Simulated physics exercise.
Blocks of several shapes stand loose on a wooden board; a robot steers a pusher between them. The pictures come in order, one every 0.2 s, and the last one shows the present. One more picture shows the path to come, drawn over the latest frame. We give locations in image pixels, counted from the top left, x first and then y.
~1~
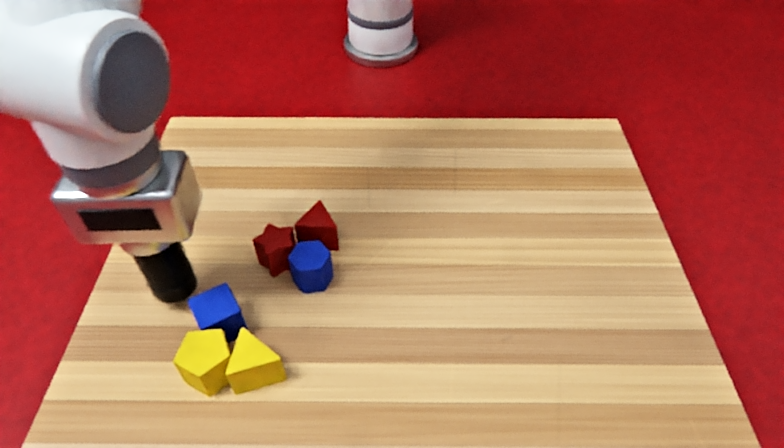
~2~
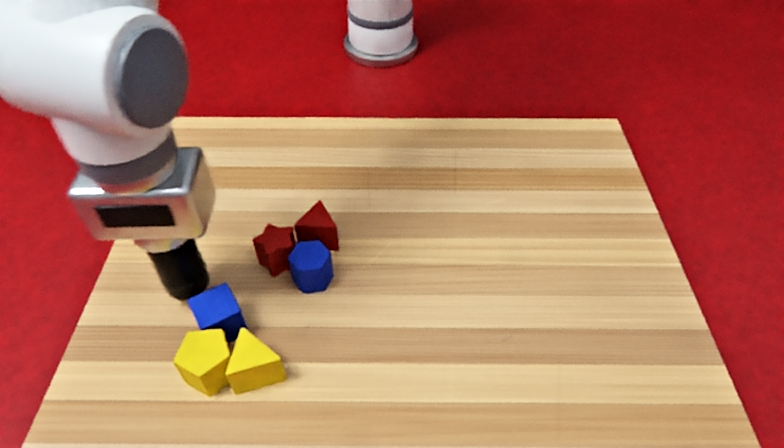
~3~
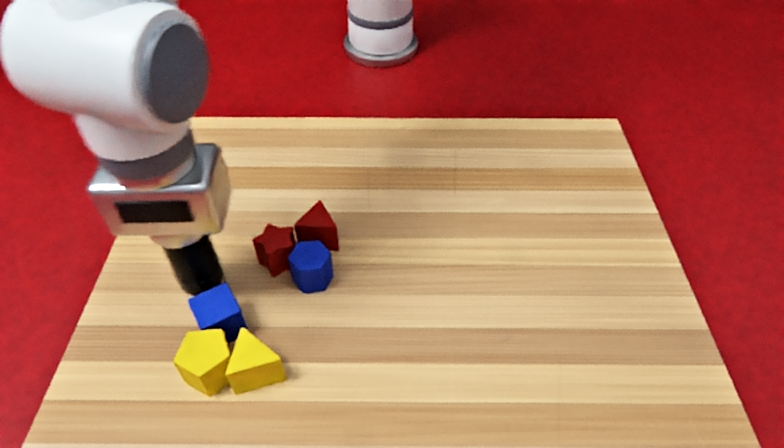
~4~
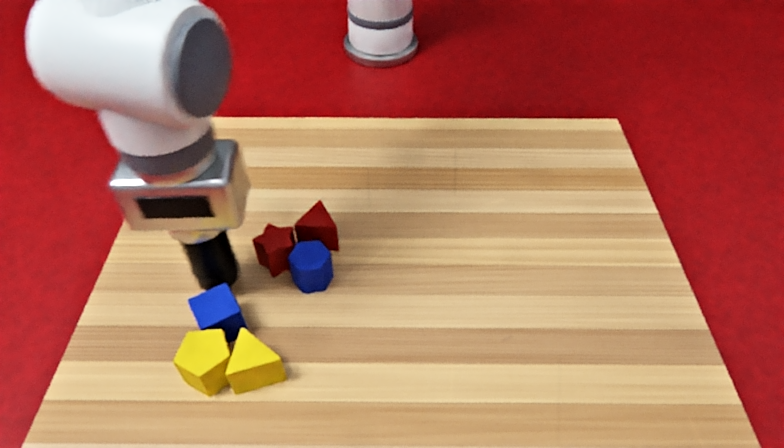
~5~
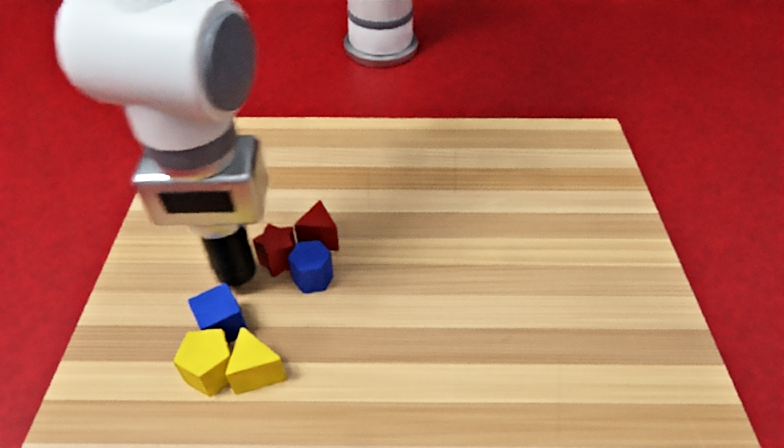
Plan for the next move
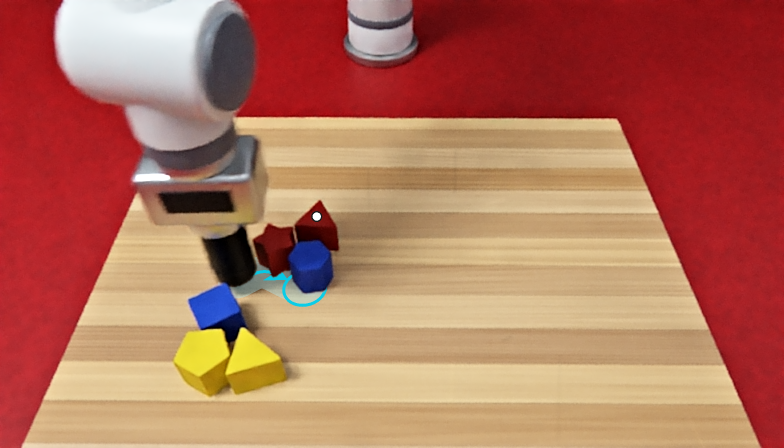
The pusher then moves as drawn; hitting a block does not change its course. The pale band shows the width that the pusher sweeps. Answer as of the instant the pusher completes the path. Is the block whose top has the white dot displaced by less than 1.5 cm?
Yes
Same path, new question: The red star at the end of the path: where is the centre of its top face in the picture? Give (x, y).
The middle of its upper face should be somewhere near (309, 234).
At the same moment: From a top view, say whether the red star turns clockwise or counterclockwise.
The block turns counter-clockwise.
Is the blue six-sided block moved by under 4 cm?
The answer is yes.
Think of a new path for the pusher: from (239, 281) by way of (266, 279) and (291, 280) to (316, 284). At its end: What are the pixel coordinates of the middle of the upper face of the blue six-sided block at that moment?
If I read the scene right, the answer is (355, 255).
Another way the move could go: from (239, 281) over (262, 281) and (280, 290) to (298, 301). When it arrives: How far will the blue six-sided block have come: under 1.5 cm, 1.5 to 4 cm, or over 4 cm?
It falls in the 1.5 to 4 cm band.
The drawn path runs from (239, 281) by way of (263, 272) and (284, 278) to (305, 288); the dot is on the red triangular block.
What follows on the original path. Halfway along, pusher (272, 264); red star (299, 231); blue six-sided block (318, 256), turned 30° clockwise; red triangular block (321, 211), turned 15° clockwise.
At the end, pusher (303, 278); blue square block not moved; red star (309, 234), turned 30° anticlockwise; blue six-sided block (343, 263), turned 20° clockwise; red triangular block (323, 209), turned 15° clockwise.
